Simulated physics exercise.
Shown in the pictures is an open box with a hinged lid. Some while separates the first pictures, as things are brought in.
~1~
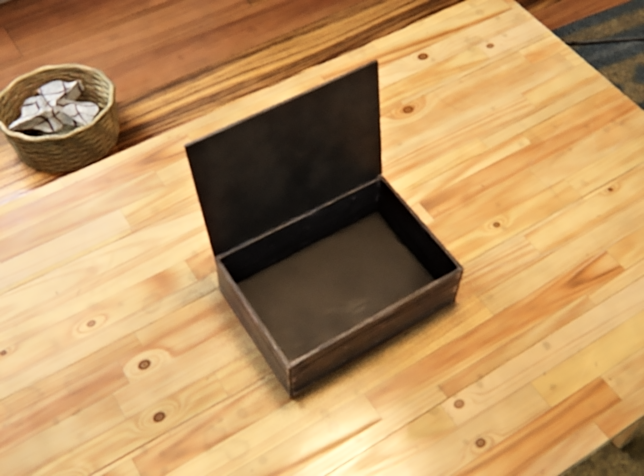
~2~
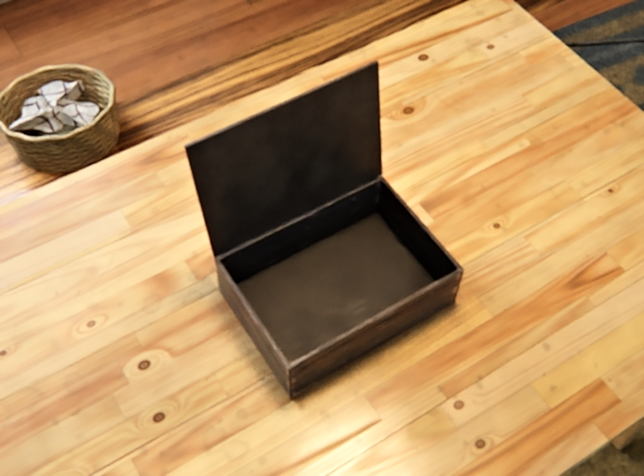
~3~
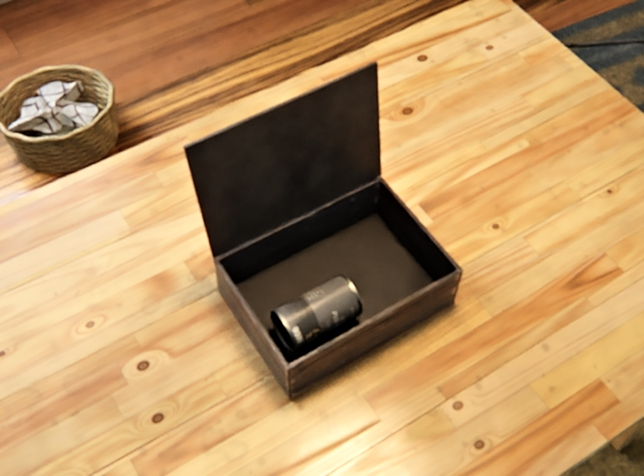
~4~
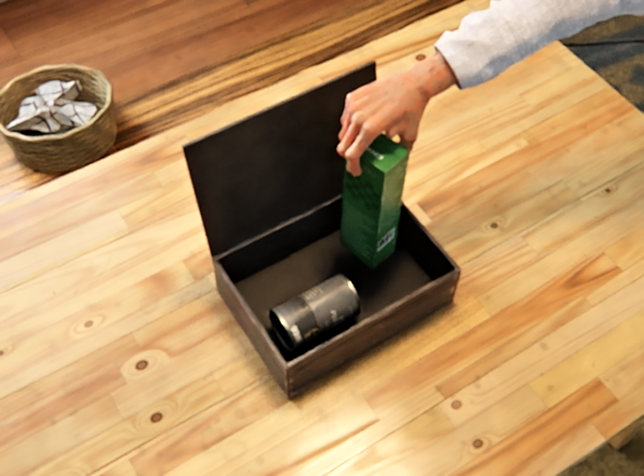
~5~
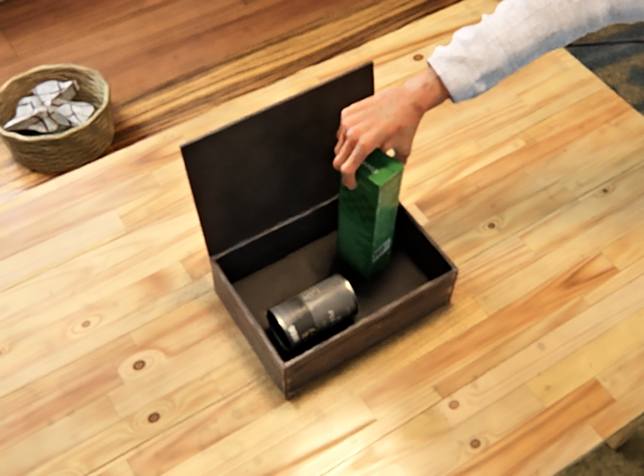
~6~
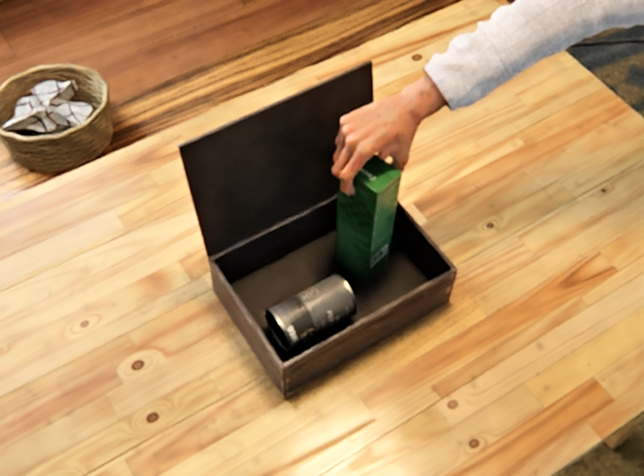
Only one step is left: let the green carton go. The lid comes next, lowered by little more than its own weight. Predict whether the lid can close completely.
Prediction: The lid cannot close completely.
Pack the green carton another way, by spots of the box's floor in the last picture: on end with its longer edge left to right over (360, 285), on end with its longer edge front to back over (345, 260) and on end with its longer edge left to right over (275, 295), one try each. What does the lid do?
The lid stays up the first time, stays up the second time and stays up the third time.
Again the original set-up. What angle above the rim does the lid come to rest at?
Near 20° up from the rim.
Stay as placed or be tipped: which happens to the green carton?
In the end, the green carton winds up askew.
Then, 1.30 s later than the last frame, lid 78° above the rim.
Then, 1.90 s later than the last frame, lid 52° above the rim; green carton tilted by 20° near (387, 234).
Then, 2.10 s later than the last frame, lid 34° above the rim; green carton tilted by 47° near (415, 260).
Then, 3.40 s later than the last frame, lid 22° above the rim; green carton tilted by 57° near (414, 251).
When it is over, lid 22° above the rim; lying over in the box, green carton; grey tin as before. End places, in pixels of the last picture, green carton near (414, 251).
